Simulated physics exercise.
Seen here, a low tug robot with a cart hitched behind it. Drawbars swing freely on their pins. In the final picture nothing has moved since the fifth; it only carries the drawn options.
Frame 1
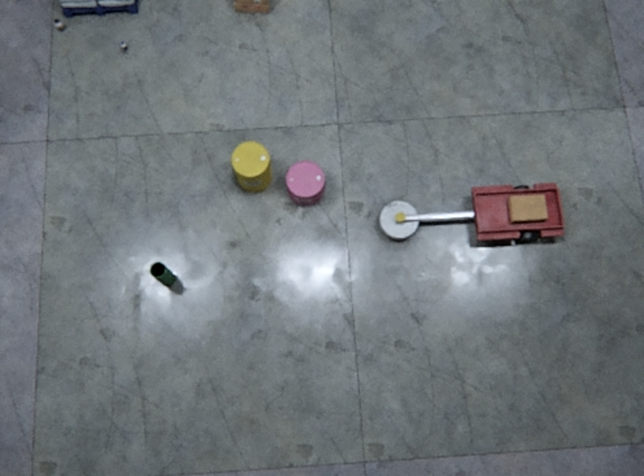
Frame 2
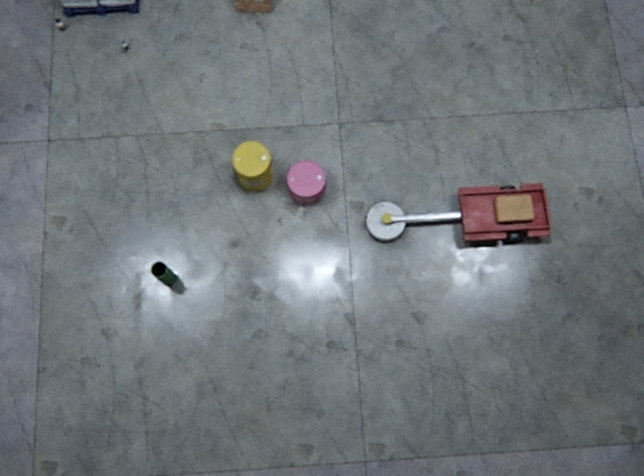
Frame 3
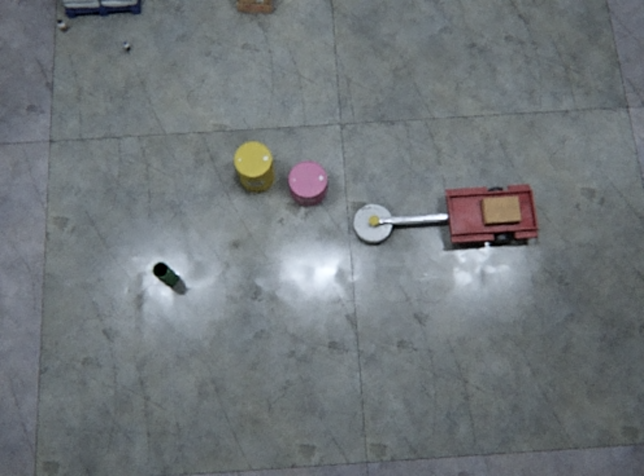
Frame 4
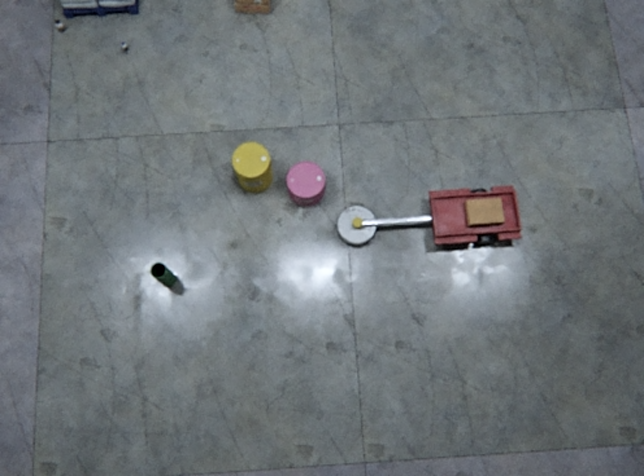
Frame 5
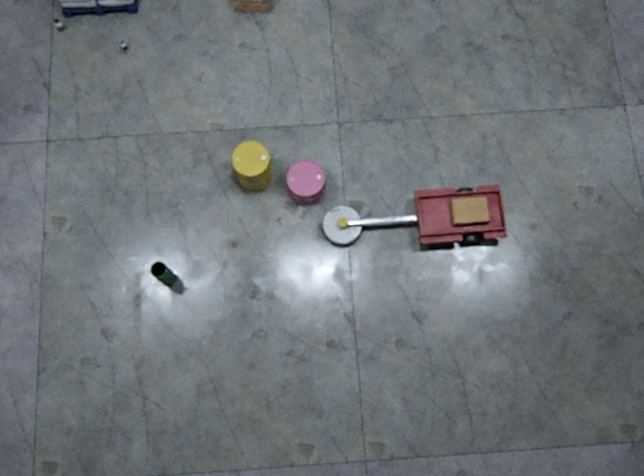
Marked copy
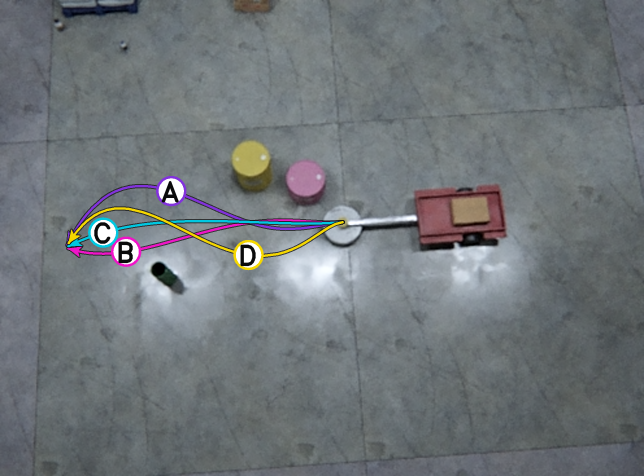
A red cart and the round white robot hitched to it moving slowly left across a grey floor, nearing yellow and pink cylinders.
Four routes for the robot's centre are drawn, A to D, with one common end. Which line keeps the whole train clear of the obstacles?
Take D.
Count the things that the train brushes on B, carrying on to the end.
In all, two.
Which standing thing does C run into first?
The pink tub.
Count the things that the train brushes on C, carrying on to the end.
It touches one.
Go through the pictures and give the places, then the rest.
In the first frame, red cart (518, 211); pink tub (306, 188); yellow drum (255, 176).
In the second frame, robot (386, 221); red cart (504, 211); green post (169, 278).
In the third frame, robot (373, 223); red cart (491, 213); yellow drum (258, 176).
In the fourth frame, robot (357, 225); red cart (475, 214); pink tub (306, 188).
In the fifth frame, robot (342, 225); red cart (460, 213); green post (169, 278); pink tub (306, 187); yellow drum (255, 175).
On the marked copy, A from (343, 222) via (191, 198) to (67, 245); B from (343, 222) via (205, 232) to (68, 248); C from (343, 222) via (205, 221) to (68, 246); D from (343, 222) via (201, 239) to (69, 243).
Taking D. A third of the way, robot (243, 256), cart (359, 233).
Two thirds of the way, robot (146, 215), cart (259, 230).
When it is over, robot (70, 250), cart (185, 227); nothing has been touched.
As for the rest, A meets the pink tub and yellow drum; B meets the pink tub and green post; C meets the pink tub.
